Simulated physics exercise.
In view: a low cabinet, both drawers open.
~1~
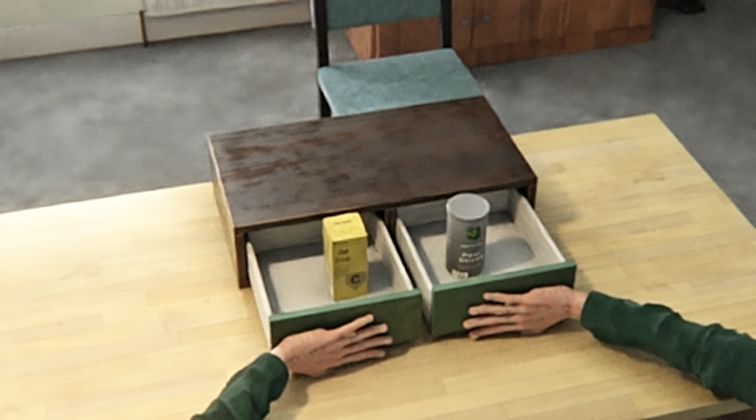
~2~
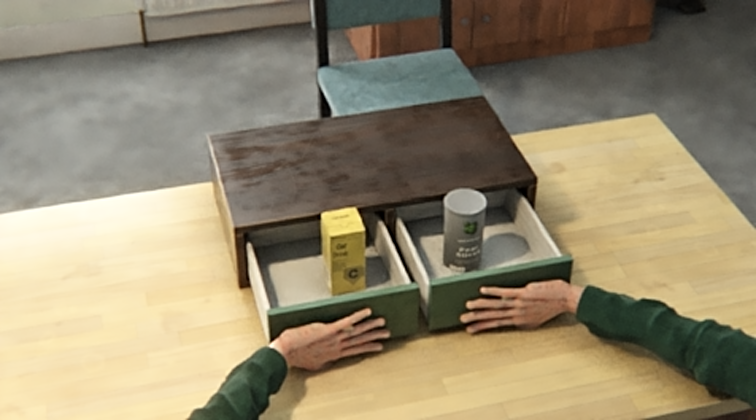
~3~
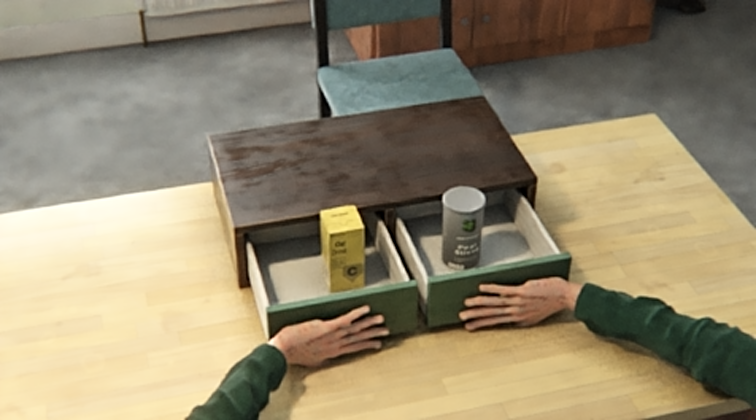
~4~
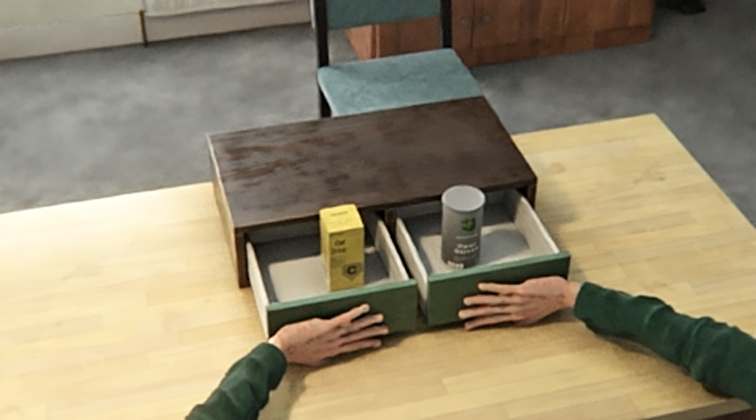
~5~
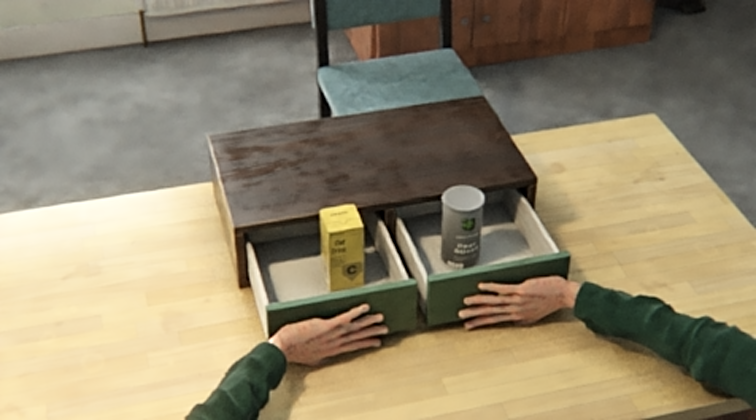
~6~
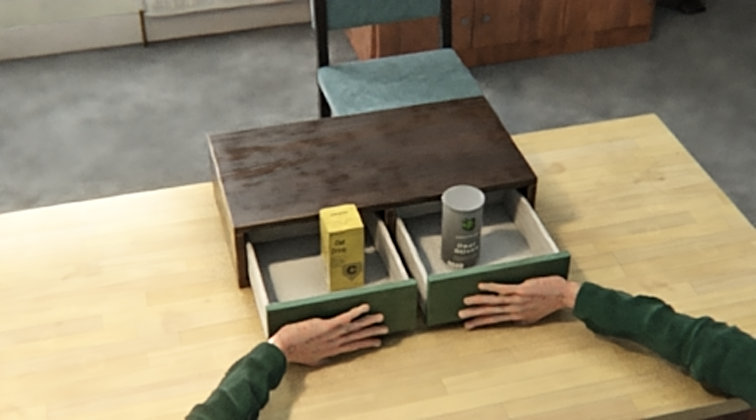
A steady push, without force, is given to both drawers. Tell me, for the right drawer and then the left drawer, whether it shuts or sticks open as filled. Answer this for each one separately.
Result: The right drawer gets caught; the left drawer gets caught.
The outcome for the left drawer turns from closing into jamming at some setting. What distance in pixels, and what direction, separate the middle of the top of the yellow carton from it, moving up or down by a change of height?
It takes a shift of 4 pixels in the downward direction.
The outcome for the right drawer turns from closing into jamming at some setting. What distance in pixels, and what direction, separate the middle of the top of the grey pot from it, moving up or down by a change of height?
About 20 pixels, downward.
Then, 0.34 s on from there, right drawer starting in; left drawer starting in.
In the end, the right drawer stays ajar; the left drawer stays ajar.
